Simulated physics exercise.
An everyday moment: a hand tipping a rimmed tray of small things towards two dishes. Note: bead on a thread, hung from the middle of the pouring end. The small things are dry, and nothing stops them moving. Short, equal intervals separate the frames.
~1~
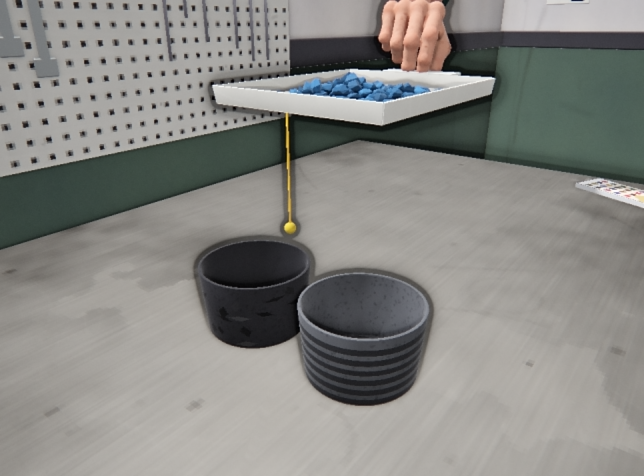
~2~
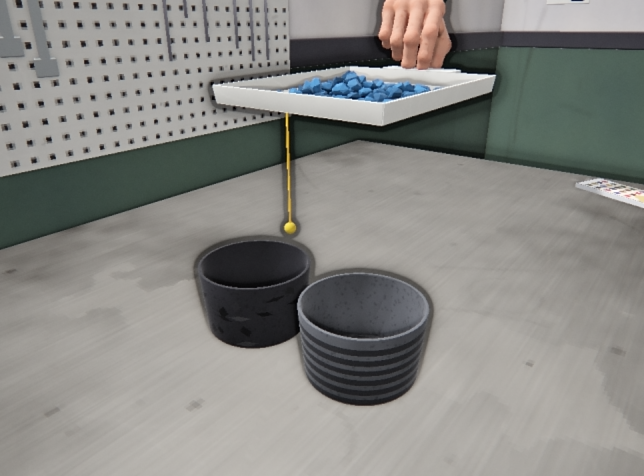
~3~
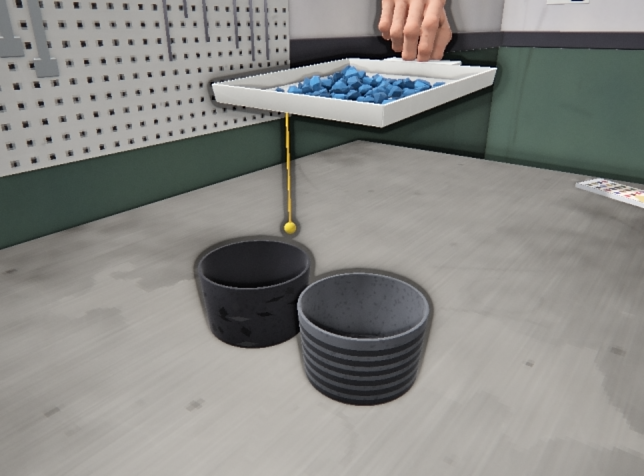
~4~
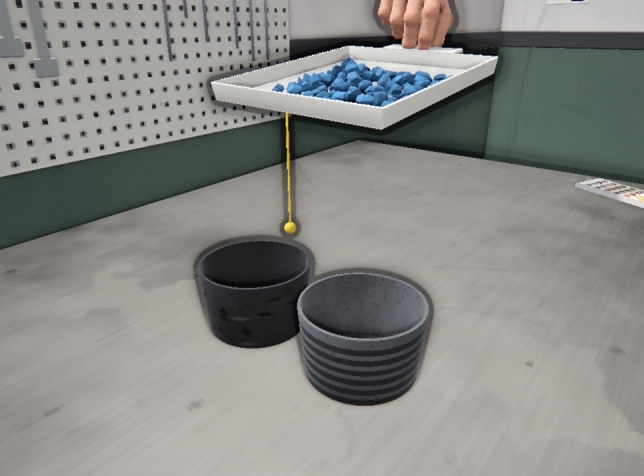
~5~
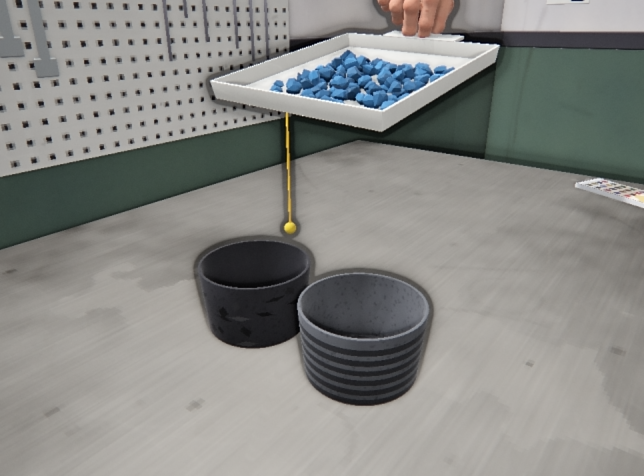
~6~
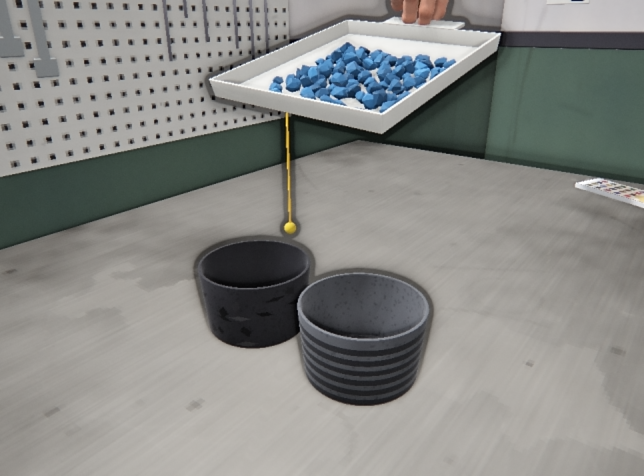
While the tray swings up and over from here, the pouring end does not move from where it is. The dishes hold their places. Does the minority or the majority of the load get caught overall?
By the end, the dishes are holding most of the load, I'd say.
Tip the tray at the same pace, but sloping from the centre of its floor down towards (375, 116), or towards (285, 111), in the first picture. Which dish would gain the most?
Result - first place: The right side, second place: The left side.
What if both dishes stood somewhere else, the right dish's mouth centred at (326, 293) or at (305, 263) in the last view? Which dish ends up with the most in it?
First try: The right-side dish; second try: The right-side dish.
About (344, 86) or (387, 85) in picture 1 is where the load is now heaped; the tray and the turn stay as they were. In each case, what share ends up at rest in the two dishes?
In order, about 70 and 70 in a hundred.
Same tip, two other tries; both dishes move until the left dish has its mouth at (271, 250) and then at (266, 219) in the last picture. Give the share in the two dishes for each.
Trial 1 around 70 percent, trial 2 around 0 percent.
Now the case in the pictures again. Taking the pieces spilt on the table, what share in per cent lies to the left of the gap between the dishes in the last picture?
I reckon around 30 per cent.
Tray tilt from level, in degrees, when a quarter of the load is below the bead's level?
90°, roughly.
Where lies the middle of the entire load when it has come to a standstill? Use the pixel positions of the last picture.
I'd say the middle ends up at about (309, 337).
Soon, tray tipped steeply; nearly all on the tray; a stray few in the air.
A while on, tray tipped right over; about a quarter on the tray; about a quarter in the right dish; about a quarter in the left dish; a small part outside both; about a quarter in the air.
Towards the end, tray tipped past a quarter turn; about a third in the right dish; about a third in the left dish; about a quarter outside both.
Finally, tray tipped past a quarter turn; about a third in the right dish; about a third in the left dish; about a quarter outside both.
